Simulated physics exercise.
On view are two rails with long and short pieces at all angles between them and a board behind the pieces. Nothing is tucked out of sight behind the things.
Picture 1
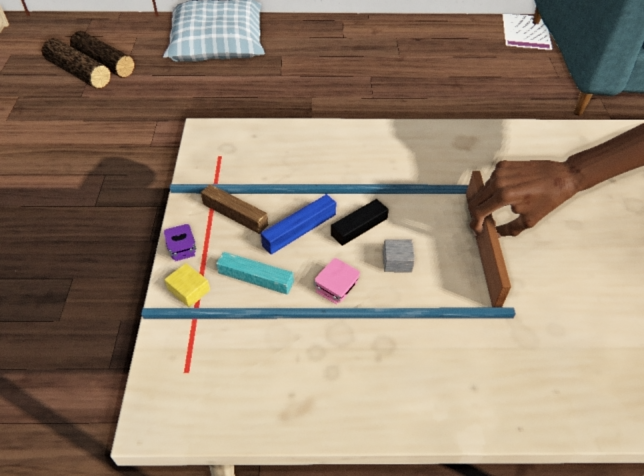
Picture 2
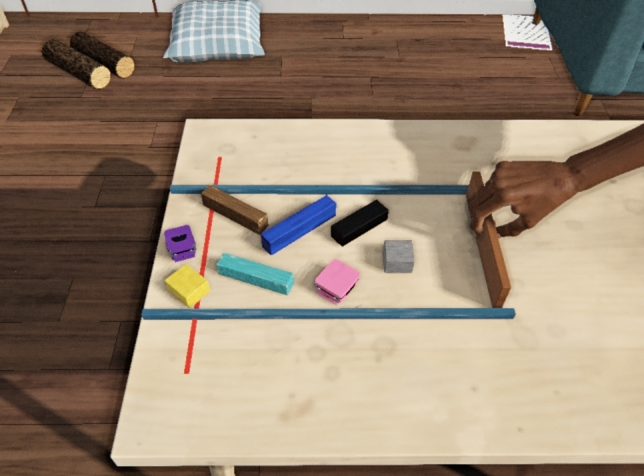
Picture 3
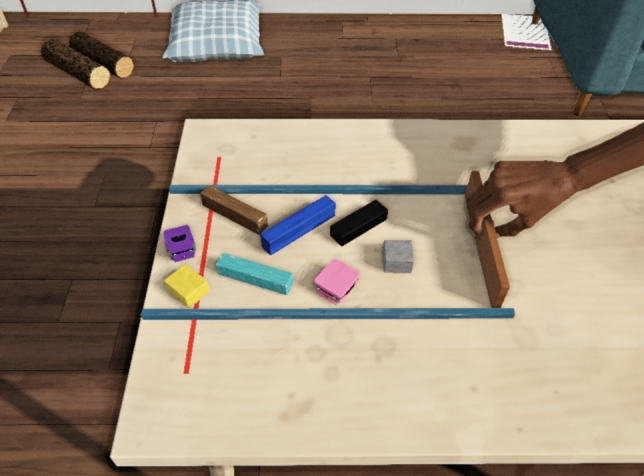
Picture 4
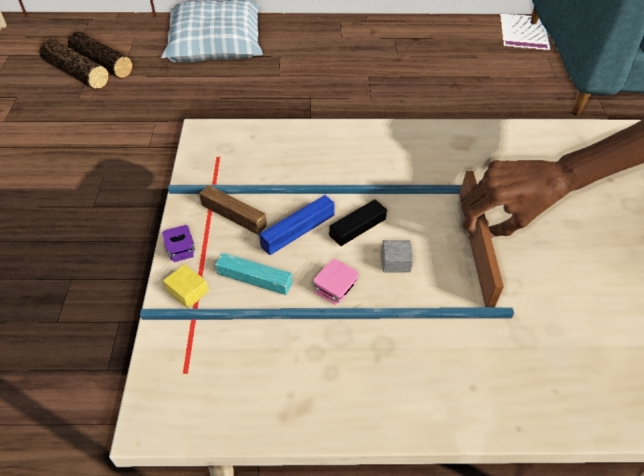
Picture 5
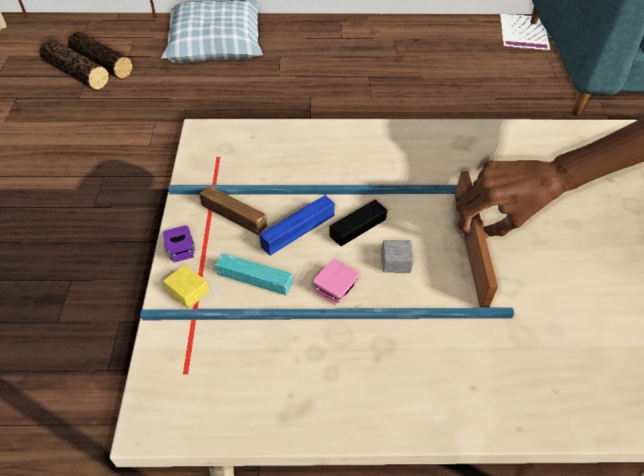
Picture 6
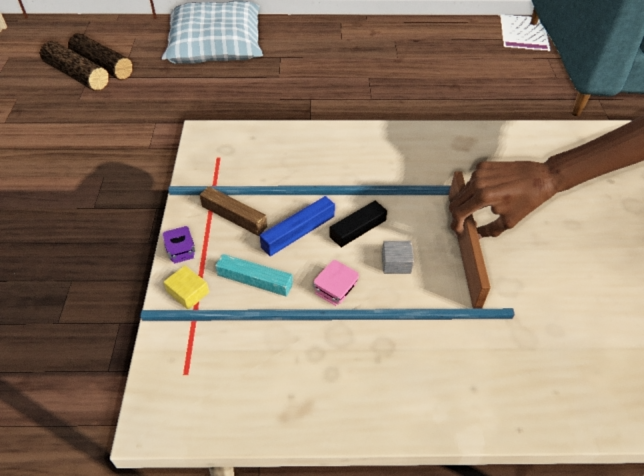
A hand held a wooden board upright between two blue rails, then slid it a little to the left toward the scattered colorful blocks, which stayed still near a red line on the table.
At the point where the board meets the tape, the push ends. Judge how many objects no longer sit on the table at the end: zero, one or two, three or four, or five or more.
Turns out three or four get pushed past the edge and drop.
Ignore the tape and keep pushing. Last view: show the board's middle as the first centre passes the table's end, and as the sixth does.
Near (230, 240) first, near (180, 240) second.
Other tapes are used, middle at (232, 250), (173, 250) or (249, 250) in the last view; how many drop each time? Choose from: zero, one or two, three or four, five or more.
In the order the places were given: Not one, 5 or more, none at all.
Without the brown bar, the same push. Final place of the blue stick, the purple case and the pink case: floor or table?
I'd say the blue stick stays where it is, the purple case ends up down, and the pink case stays where it is.
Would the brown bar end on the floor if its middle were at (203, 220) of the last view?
Result: The brown bar ends down.
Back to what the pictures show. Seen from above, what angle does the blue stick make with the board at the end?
Roughly 35° out of line.
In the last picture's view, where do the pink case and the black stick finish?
In the last picture the pink case sits around (181, 292) and the black stick around (181, 233).
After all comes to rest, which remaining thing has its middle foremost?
The blue stick is the one.
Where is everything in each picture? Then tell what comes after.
In the first frame, purple case (181, 243); yellow block (188, 285); brown bar (234, 209); board (486, 236); tape (206, 248).
In the second frame, yellow block (188, 286); black stick (360, 223).
In the third frame, brown bar (234, 209); blue stick (299, 224).
In the fourth frame, purple case (179, 244); board (479, 236).
In the fifth frame, yellow block (186, 286); turquoise bar (254, 274).
In the sixth frame, purple case (180, 245); yellow block (187, 287); brown bar (233, 211); board (467, 237); tape (205, 250).
Soon after, none off yet; purple case at rest near (180, 245); yellow block at rest near (187, 287); brown bar at rest near (233, 211).
Then, none off yet; purple case at rest near (179, 245); yellow block at rest near (187, 287); brown bar moved a little near (208, 208).
At rest, the number that fall off is three or four; fallen, turquoise bar, brown bar, yellow block and purple case.
